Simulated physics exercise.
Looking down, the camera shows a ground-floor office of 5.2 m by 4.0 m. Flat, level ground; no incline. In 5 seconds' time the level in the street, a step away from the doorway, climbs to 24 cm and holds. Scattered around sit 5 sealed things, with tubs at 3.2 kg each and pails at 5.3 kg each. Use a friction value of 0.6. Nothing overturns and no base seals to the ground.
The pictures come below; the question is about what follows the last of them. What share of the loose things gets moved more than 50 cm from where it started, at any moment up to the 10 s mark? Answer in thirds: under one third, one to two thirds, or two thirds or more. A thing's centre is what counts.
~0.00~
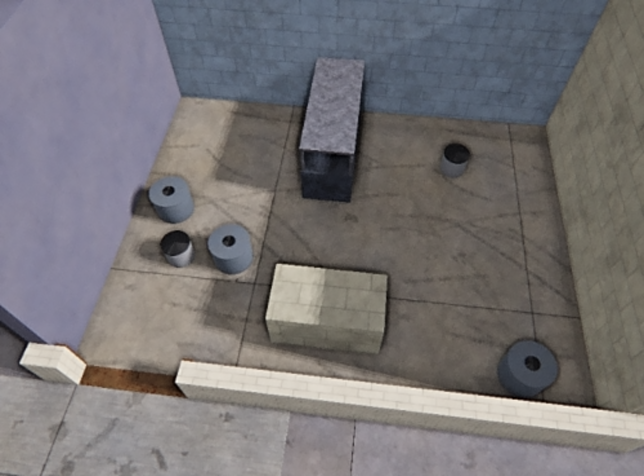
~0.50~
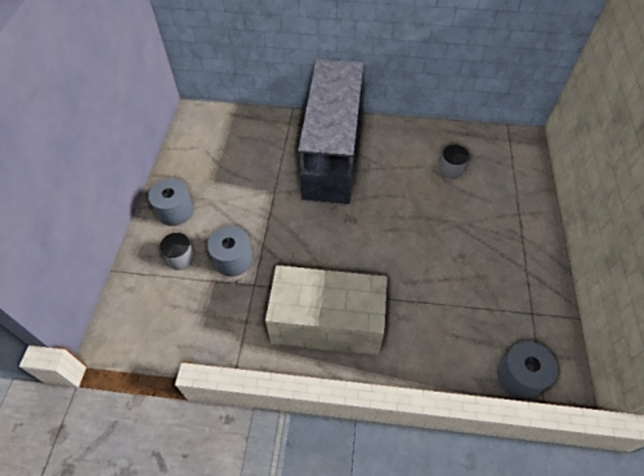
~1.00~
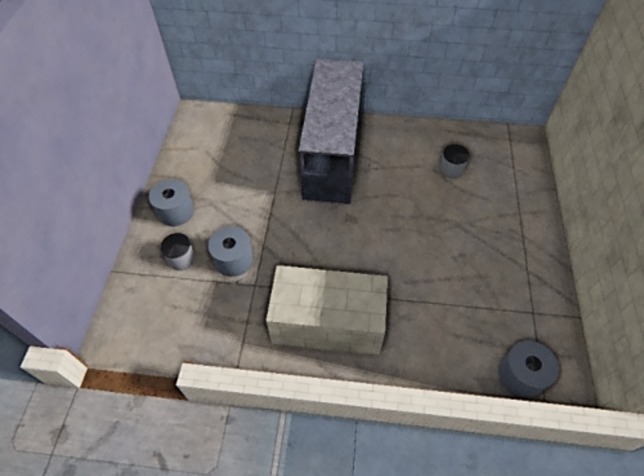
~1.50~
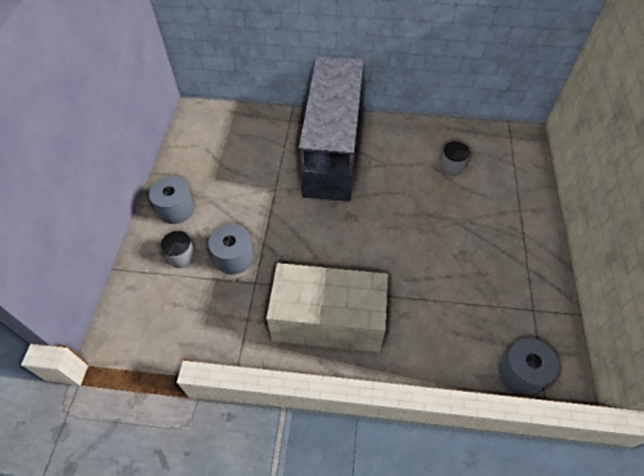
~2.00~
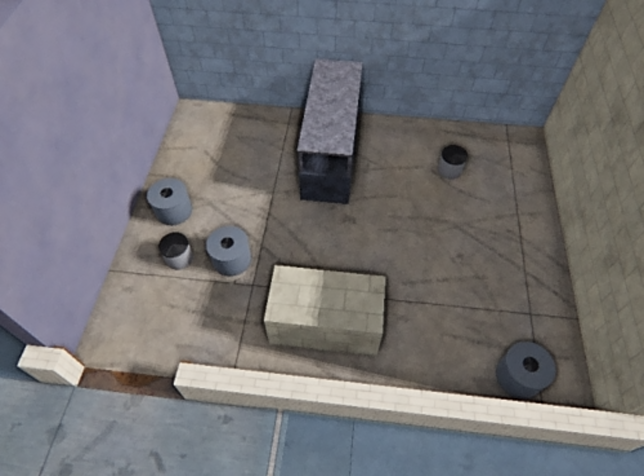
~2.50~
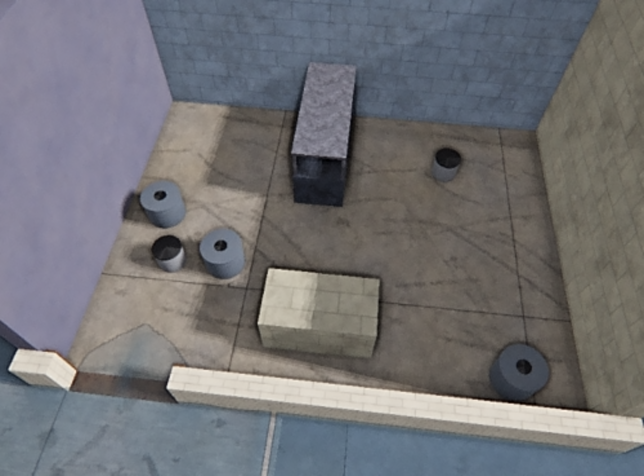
The share is one to two thirds.
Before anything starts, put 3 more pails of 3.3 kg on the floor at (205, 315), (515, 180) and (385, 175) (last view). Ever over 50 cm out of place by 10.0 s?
In order: Above the mark, below the mark, below the mark.
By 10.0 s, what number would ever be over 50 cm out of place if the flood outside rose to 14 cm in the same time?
3.
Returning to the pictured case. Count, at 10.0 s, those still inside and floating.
Count at that moment: 2.
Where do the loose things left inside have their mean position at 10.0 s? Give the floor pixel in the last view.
Close to pixel (379, 221).
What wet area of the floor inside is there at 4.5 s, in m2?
The covered patch comes to about 5.0 m2.
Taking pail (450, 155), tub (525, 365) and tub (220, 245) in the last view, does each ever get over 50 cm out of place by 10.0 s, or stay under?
Taking them in that order, the first is within the limit, the second within the limit and the third beyond the limit.
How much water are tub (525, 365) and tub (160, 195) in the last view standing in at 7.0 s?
Some 0 cm at the first, some 9 cm at the second.
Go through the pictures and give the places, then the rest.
A tub at (229, 241) rests on the ground; a pail at (175, 242), on the bottom; 0.0 m2 under water; 0 of 5 have shifted, in the first picture.
A tub at (229, 243), on the bottom; a pail at (175, 244) rests on the ground; water covers 0.0 m2; 0 of 5 have shifted, in the second picture.
A tub at (229, 244) rests on the ground; a pail at (175, 245) rests on the ground; 0.0 m2 under water; 0 of 5 have shifted, in the third picture.
A tub at (229, 241), on the bottom; a pail at (175, 243), on the bottom; water covers 0.0 m2; 0 of 5 have shifted, in the fourth picture.
A tub at (227, 243), on the bottom; a pail at (173, 244), on the bottom; water covers 0.0 m2; 0 of 5 have shifted, in the fifth picture.
A tub at (221, 246), on the bottom; a pail at (166, 247) rests on the ground; 0.4 m2 under water; 0 of 5 have shifted, in the sixth picture.
After 3.5 s 0 of 5 are over 50 cm from their spots; 0 afloat.
After 4.5 s 0 of 5 are over 50 cm from their spots; 0 afloat.
After 7.0 s 3 of 5 are over 50 cm from their spots; 2 afloat.
After 10.0 s 3 of 5 are over 50 cm from their spots, and 3 have been at some point; 2 afloat.
